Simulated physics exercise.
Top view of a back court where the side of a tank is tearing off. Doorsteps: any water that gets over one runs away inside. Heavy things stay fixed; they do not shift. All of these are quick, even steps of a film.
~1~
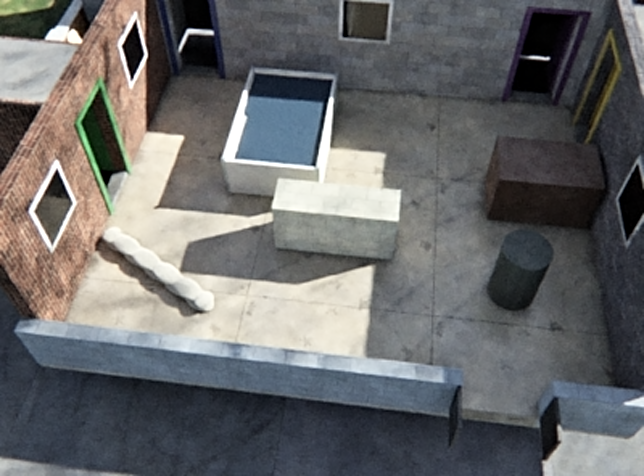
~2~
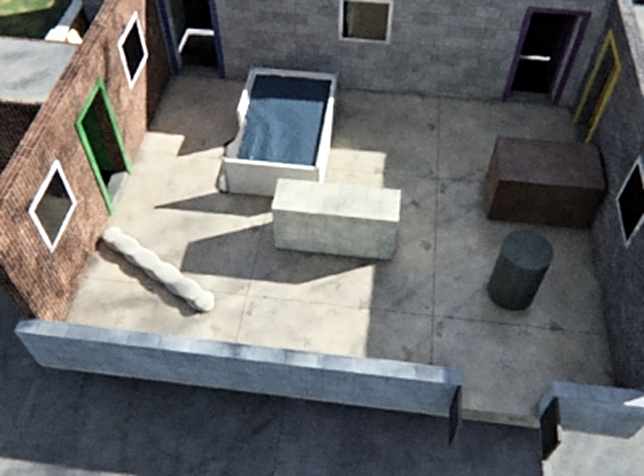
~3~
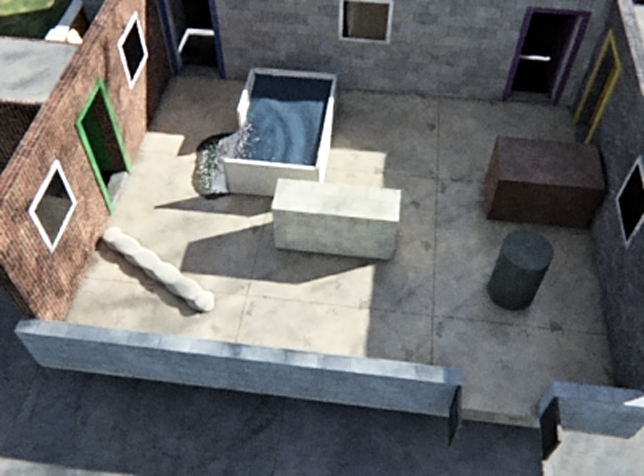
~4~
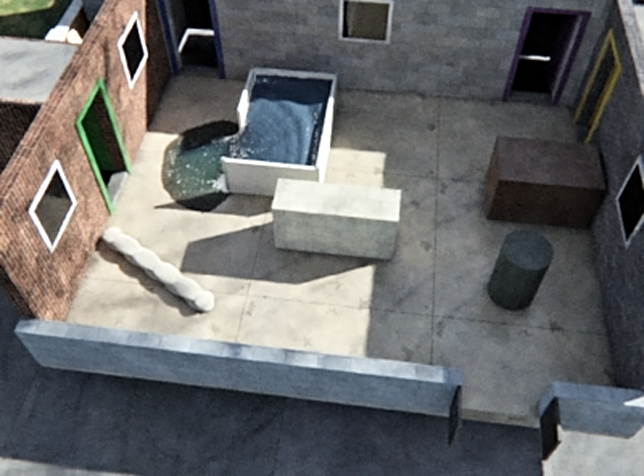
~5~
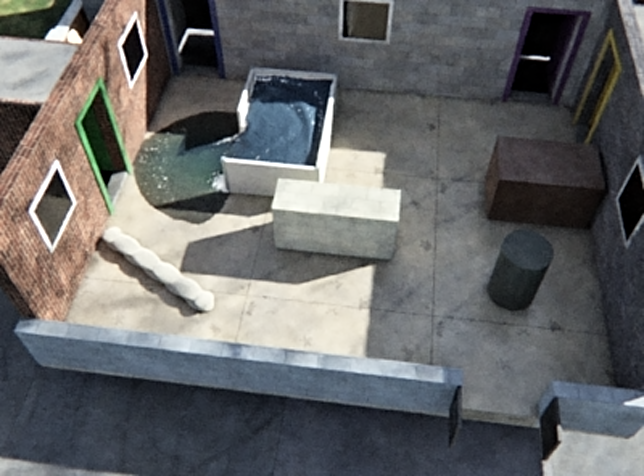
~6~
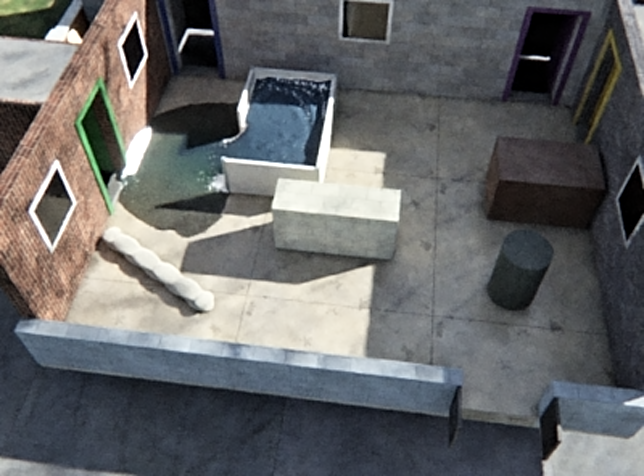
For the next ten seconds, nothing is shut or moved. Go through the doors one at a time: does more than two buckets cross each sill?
Purple door: Two buckets at most, blue door: Over two buckets, green door: Over two buckets, yellow door: Two buckets at most.
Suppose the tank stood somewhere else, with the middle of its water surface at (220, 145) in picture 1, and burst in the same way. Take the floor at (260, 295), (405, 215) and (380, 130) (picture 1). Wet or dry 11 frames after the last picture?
Spared, spared, spared.
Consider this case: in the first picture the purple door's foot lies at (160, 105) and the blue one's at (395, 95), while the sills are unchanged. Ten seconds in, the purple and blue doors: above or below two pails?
Check - purple: Comes out above; blue: Comes out below.
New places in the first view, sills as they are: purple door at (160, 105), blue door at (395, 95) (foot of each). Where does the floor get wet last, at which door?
It's the yellow-painted one.
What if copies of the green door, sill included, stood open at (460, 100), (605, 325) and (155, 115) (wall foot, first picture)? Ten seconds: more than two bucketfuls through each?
Log: Door one is below the limit; door two is below the limit; door three is above the limit.
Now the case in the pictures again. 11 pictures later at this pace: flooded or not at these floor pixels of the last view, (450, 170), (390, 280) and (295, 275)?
In turn, the points end up high and dry, high and dry and high and dry.
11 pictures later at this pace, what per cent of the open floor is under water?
My estimate is near 20 per cent.
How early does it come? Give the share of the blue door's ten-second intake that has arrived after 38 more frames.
85 %.
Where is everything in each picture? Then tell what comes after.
In the first frame, the water tank at (283, 118) is whole and still.
In the second frame, water pours out at (237, 157) and has run to a hidden place.
In the third frame, the front is at (208, 141), out from the gap at (237, 157).
In the fourth frame, water pours out at (237, 158) and has run to (172, 147).
In the fifth frame, water pours out at (237, 158) and has run to (144, 146).
In the sixth frame, water pours out at (237, 158) and has run to (152, 121).
A moment on, water covers 15 % of the floor; the purple door not reached, the blue door not reached, the green door over two buckets in, the yellow door not reached.
Next, water covers 20 % of the floor; the purple door not reached, the blue door over two buckets in, the green door far over two buckets in, the yellow door not reached.
Then, water covers 35 % of the floor; the purple door not reached, the blue door far over two buckets in, the green door far over two buckets in, the yellow door not reached.
Later, water covers 60 % of the floor; the purple door wet at the sill, nothing in, the blue door far over two buckets in, the green door far over two buckets in, the yellow door not reached.
In the end, water covers 85 % of the floor; the purple door wet at the sill, nothing in, the blue door far over two buckets in, the green door far over two buckets in, the yellow door wet at the sill, nothing in.
